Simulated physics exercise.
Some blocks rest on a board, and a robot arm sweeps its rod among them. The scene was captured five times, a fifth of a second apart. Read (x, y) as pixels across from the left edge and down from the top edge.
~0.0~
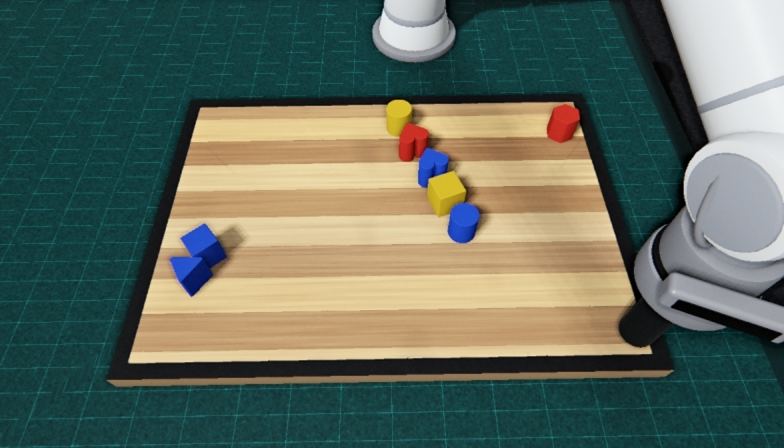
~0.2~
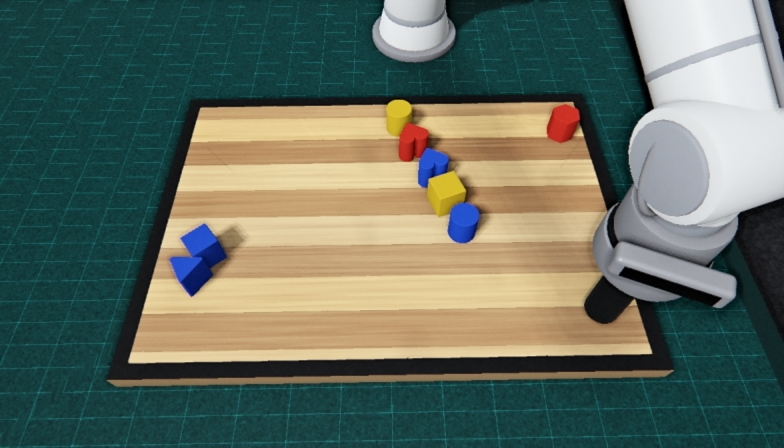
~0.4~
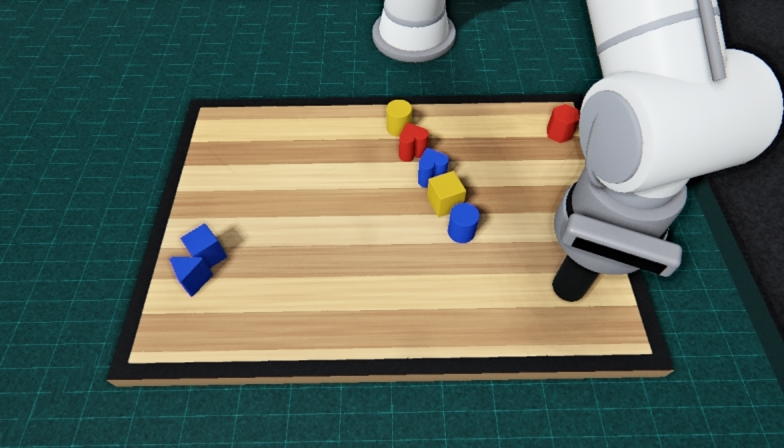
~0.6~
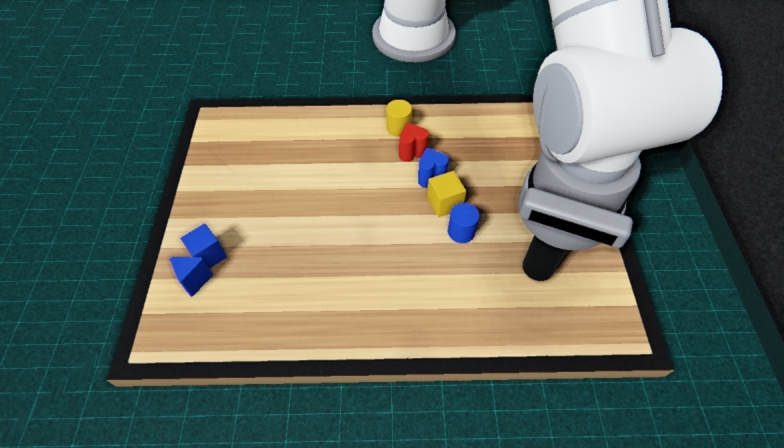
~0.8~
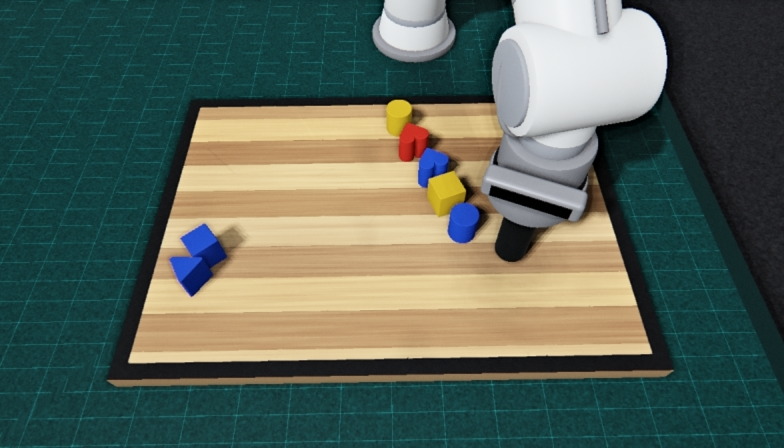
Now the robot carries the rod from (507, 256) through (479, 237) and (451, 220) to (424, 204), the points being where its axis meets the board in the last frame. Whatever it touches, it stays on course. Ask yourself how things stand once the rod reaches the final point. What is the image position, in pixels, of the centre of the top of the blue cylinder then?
Its top middle is near (400, 196).
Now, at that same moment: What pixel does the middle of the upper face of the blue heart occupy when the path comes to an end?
So, by the moment the path ends, you'll find the top centre of the blue heart at (426, 143).
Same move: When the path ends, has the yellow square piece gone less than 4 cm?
No, it doesn't check out.
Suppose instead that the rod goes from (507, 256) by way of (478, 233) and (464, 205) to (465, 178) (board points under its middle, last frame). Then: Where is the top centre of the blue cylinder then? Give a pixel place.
Answer: (443, 204).
What follows on the original path. One third of the way, rod (480, 229); blue cylinder (454, 209).
Two thirds of the way, rod (452, 212); blue heart (432, 156), turned 15° clockwise; yellow square piece (437, 177), turned 30° clockwise; blue cylinder (425, 201).
At the end, rod (425, 196); red heart (412, 129); blue heart (426, 143), turned 50° clockwise; yellow square piece (417, 160), turned 50° clockwise; blue cylinder (400, 196).
